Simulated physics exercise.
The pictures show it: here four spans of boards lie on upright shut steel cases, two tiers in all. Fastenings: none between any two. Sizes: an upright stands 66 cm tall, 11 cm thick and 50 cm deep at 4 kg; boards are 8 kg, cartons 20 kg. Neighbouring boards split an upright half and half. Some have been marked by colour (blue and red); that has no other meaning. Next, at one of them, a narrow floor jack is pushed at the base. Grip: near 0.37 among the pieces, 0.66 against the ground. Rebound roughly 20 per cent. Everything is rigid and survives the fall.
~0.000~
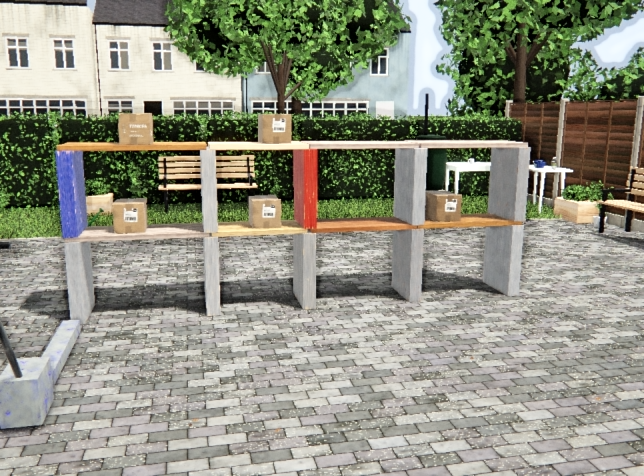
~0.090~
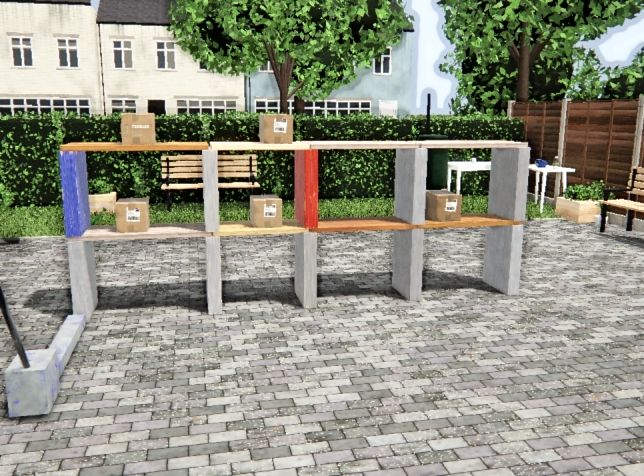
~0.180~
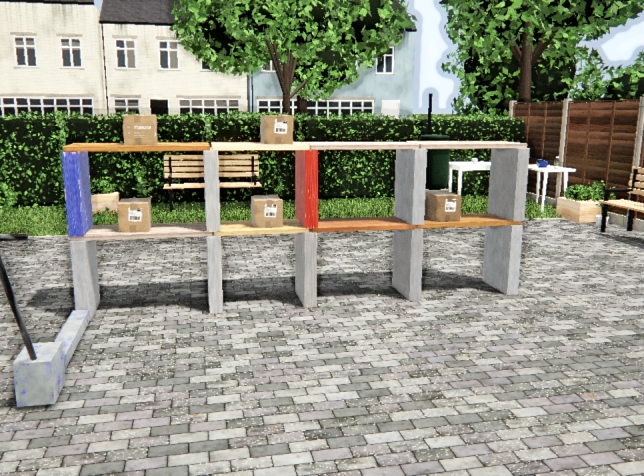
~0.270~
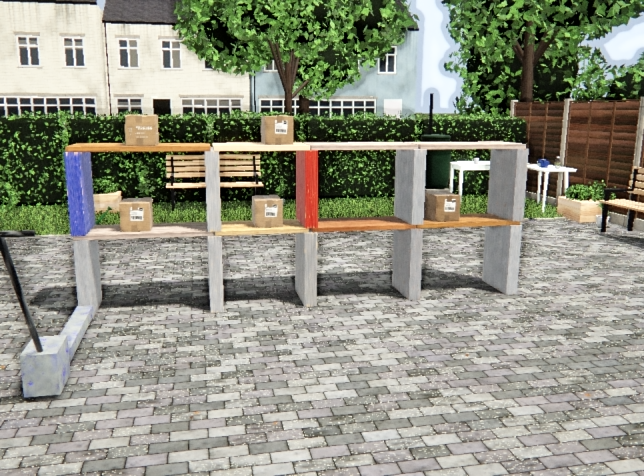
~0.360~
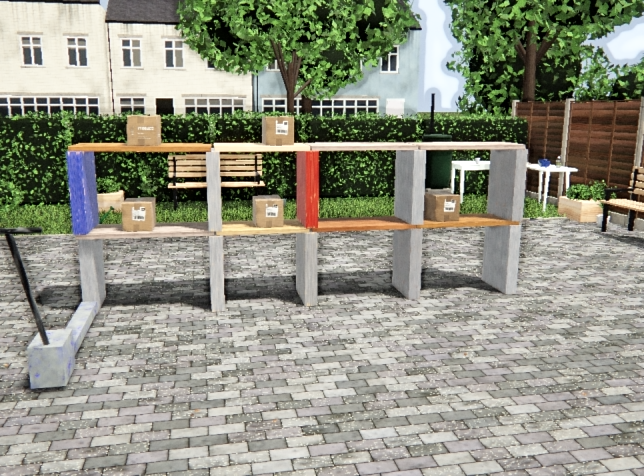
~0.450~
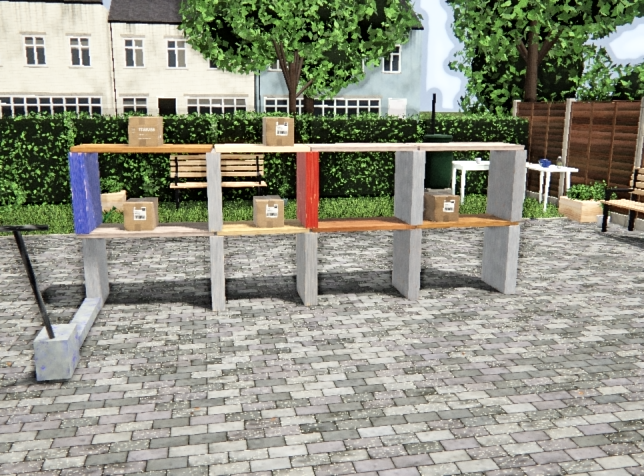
A low grey jack with a dark handle sliding to the left base of a two-tier board shelf holding boxes, barely shifting it.
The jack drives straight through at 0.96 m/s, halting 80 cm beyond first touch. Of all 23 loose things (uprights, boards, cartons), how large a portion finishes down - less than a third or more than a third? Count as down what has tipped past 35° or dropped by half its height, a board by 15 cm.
The portion is less than a third.
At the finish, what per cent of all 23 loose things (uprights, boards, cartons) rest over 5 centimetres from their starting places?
25 per cent.
Around 0.68 s, none of the 23 pieces down, 6 disturbed; blue upright displaced 18 cm.
Around 1.00 s, none of the 23 pieces down, 7 disturbed; blue upright displaced 44 cm.
Finally (2.1 s), none of the 23 pieces down, 7 disturbed; blue upright displaced 56 cm; red upright unmoved. That is 0 per cent. Seen by the last camera, middles, blue upright near (101, 183), red upright near (307, 187).
